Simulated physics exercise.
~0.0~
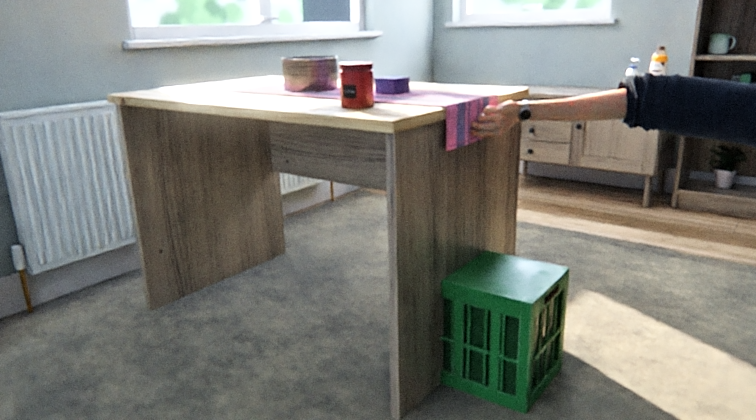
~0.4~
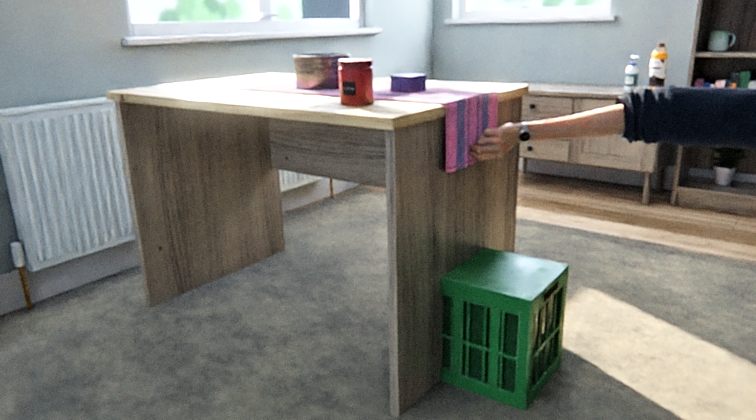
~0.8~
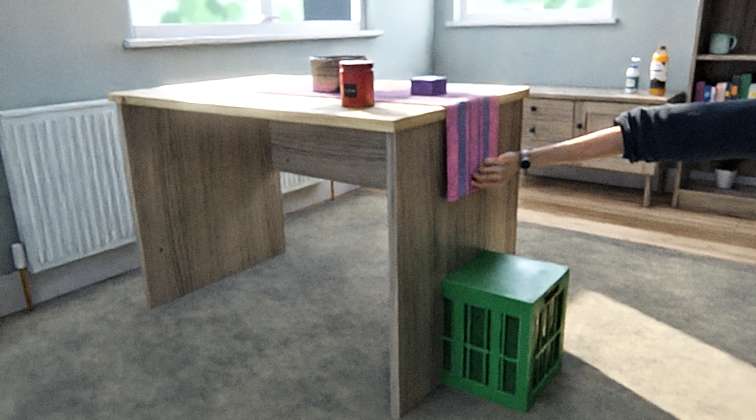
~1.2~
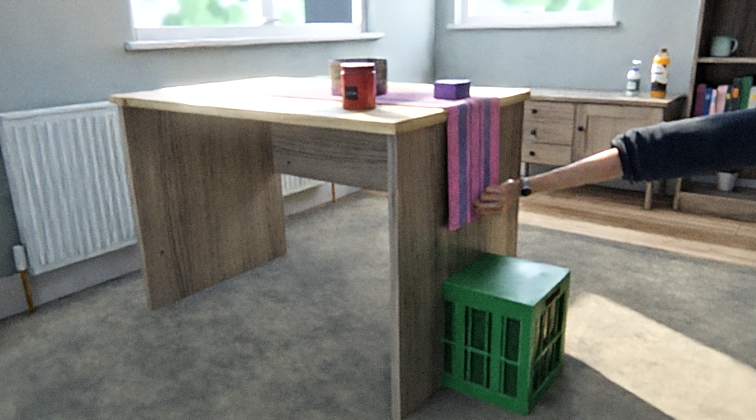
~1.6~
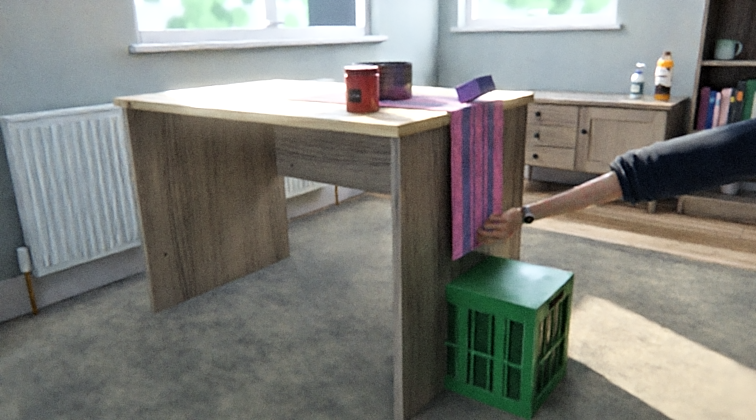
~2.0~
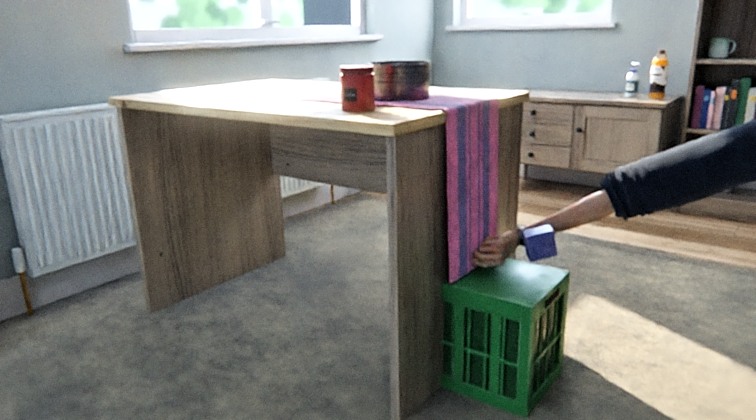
A hand steadily pulled a pink striped cloth down over the right end of a desk, drawing a pot and a small blue block along until the block tipped off the edge, while the red jar stayed put and the cloth's hem reached the green crate.
